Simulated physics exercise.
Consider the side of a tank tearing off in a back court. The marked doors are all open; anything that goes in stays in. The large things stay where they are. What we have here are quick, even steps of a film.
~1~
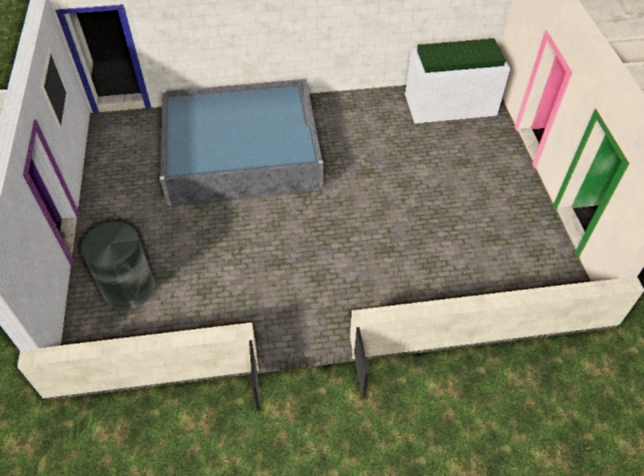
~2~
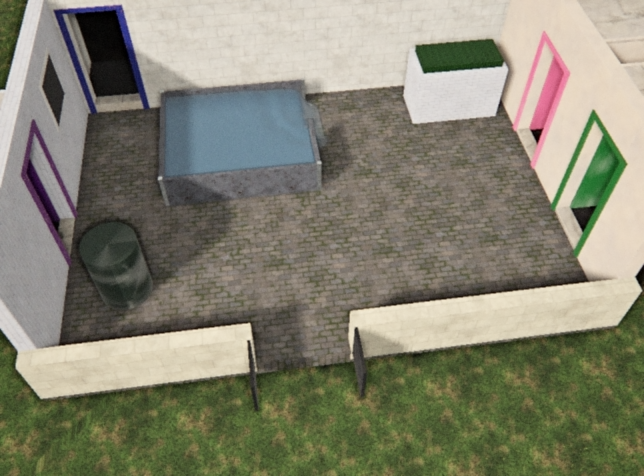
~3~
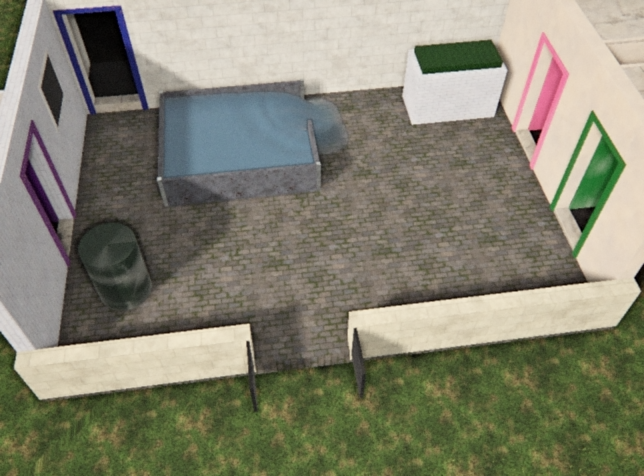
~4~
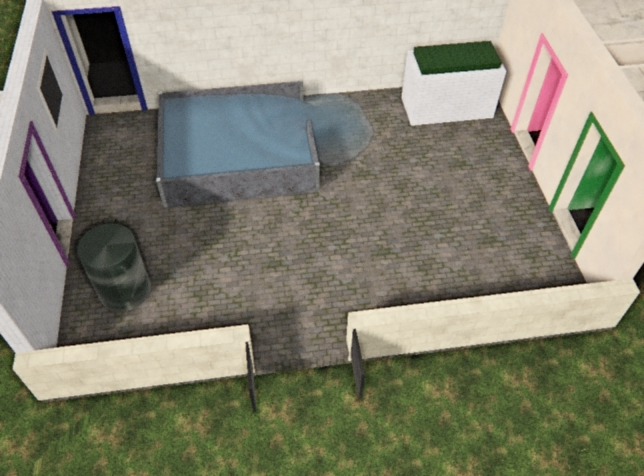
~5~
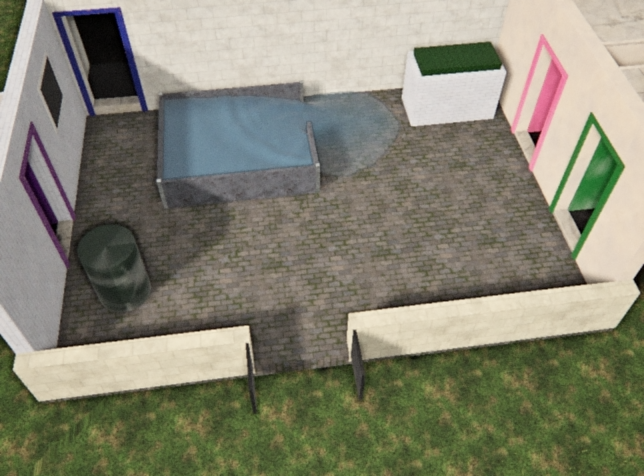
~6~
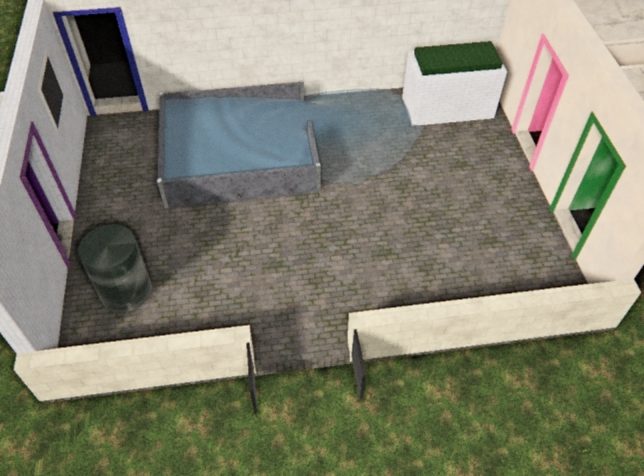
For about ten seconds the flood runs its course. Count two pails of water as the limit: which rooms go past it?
My prediction: The purple door keeps inside the allowance there; the blue door keeps inside the allowance there; the green door exceeds the allowance there; the pink door exceeds the allowance there.
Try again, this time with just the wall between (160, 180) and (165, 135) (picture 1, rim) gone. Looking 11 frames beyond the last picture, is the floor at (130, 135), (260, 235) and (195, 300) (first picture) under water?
In turn: Wet, dry, clear.
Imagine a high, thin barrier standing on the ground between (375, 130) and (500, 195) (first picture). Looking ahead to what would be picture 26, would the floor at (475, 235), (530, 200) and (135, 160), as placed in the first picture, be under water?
Results in order: Swamped / swamped / bone-dry.
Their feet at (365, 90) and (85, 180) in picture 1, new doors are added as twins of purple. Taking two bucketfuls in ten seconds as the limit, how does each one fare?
Tops it; comes up short.
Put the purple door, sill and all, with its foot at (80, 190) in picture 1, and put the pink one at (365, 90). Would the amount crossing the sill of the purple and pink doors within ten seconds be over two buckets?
Taking them in turn, purple ends up below and pink ends up above.
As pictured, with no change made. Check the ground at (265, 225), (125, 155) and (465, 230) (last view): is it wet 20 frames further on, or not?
Result, in the order given: Not wetted / not wetted / wetted.
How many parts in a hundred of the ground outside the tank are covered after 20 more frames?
That works out to some 35 in a hundred.
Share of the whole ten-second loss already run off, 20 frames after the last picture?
Near 25 in a hundred.
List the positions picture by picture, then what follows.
Still water in the open tank at (239, 129), in the first frame.
Water pours out at (306, 119) and has run to a hidden place, in the second frame.
The front is at (341, 145), out from the gap at (305, 120), in the third frame.
Water pours out at (304, 122) and has run to (369, 134), in the fourth frame.
Water pours out at (304, 123) and has run to (395, 126), in the fifth frame.
The front is at (419, 130), out from the gap at (305, 122), in the sixth frame.
A moment on, water covers 20 % of the floor; the purple door not reached, the blue door not reached, the green door not reached, the pink door not reached.
Next, water covers 25 % of the floor; the purple door not reached, the blue door not reached, the green door not reached, the pink door under two buckets in.
Then, water covers 35 % of the floor; the purple door not reached, the blue door not reached, the green door under two buckets in, the pink door over two buckets in.
Later, water covers 55 % of the floor; the purple door not reached, the blue door wet at the sill, nothing in, the green door over two buckets in, the pink door over two buckets in.
In the end, water covers 95 % of the floor; the purple door wet at the sill, nothing in, the blue door wet at the sill, nothing in, the green door far over two buckets in, the pink door over two buckets in.
